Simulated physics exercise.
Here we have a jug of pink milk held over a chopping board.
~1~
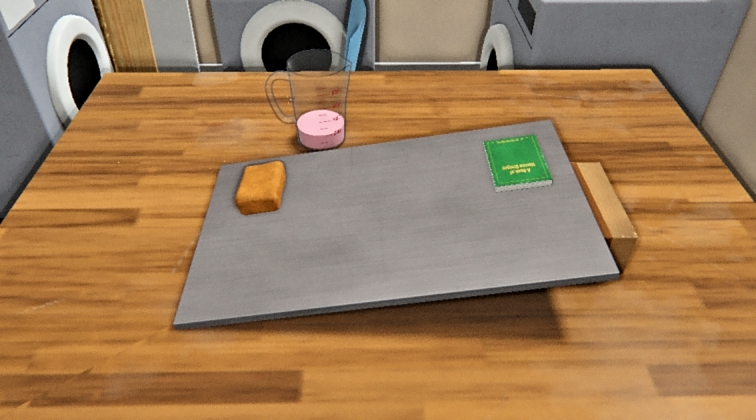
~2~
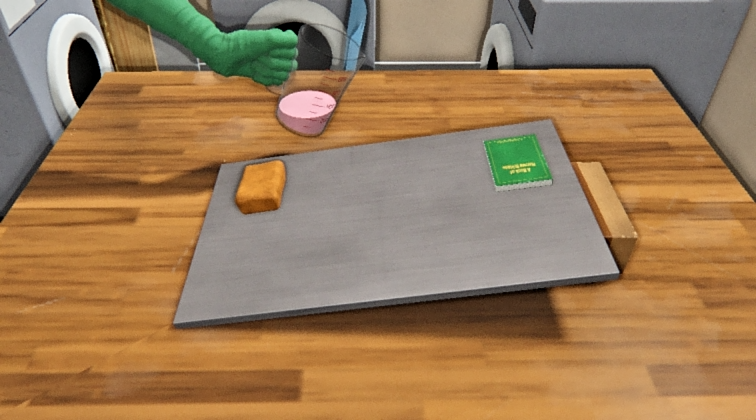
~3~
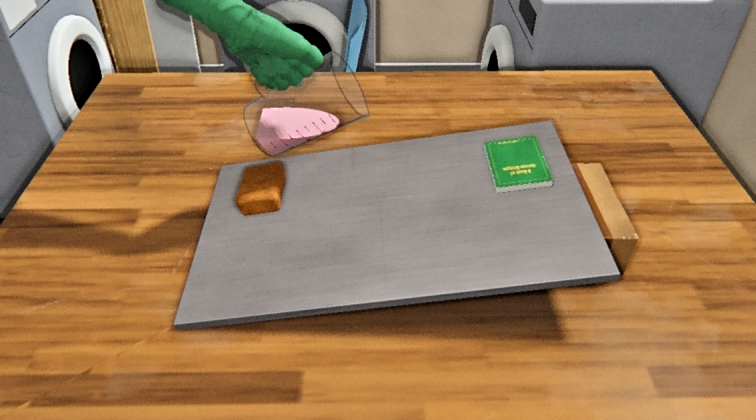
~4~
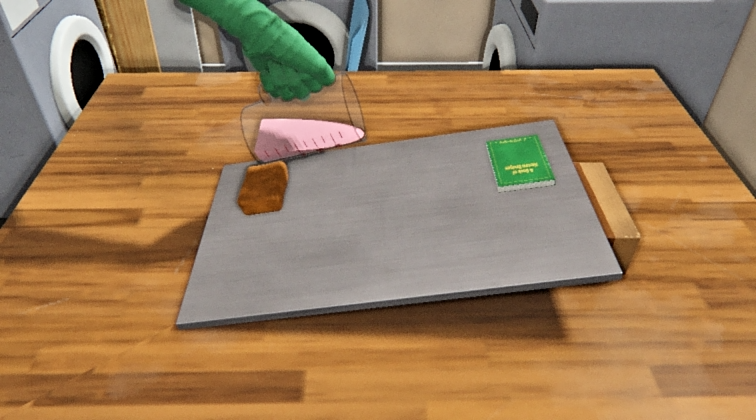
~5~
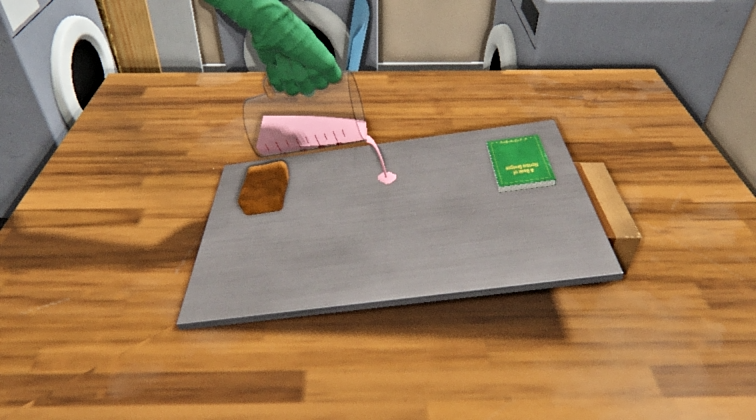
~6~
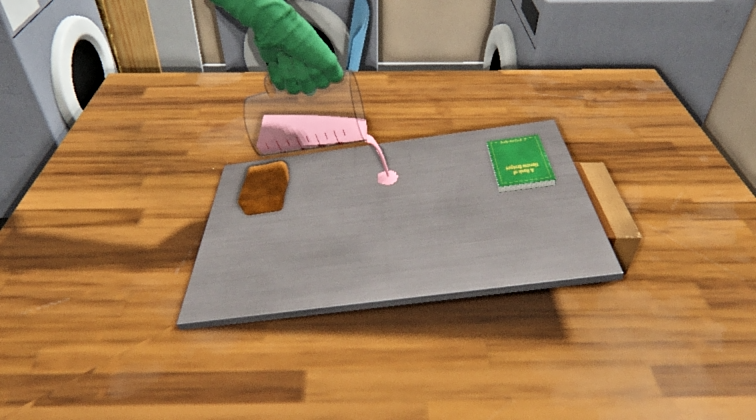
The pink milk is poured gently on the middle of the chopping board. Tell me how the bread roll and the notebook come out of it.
The bread roll gets wet; the notebook stays dry.
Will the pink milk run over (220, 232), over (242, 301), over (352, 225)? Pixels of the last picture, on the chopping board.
The first is reached; the next dry; the last not reached.
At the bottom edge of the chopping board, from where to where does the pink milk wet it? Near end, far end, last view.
It runs from (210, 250) to (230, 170).
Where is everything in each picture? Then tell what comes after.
In the first picture, the chopping board slopes down to the left; jug (319, 101) about a quarter full; bread roll (261, 188); notebook (516, 162).
In the second picture, jug (316, 82) tipped 25° with all of its load; bread roll (262, 188).
In the third picture, jug (307, 107) tipped 60° with all of its load; notebook (516, 163).
In the fourth picture, the chopping board slopes down to the left; jug (306, 120) tipped 70° with all of its load; bread roll (264, 188).
In the fifth picture, the first of it lands; jug (308, 117) tipped 75° with all of its load; notebook (519, 162).
In the sixth picture, the first of it lands; jug (309, 116) tipped 75° with nearly all of its load; bread roll (265, 188); notebook (519, 162).
Next, it runs down to the left; the bread roll is clear of it; the notebook is clear of it.
After that, it runs down to the left and off the end; the bread roll is in it; the notebook is clear of it.
Finally, it runs down to the left and off the end; the bread roll is in it; the notebook is clear of it.
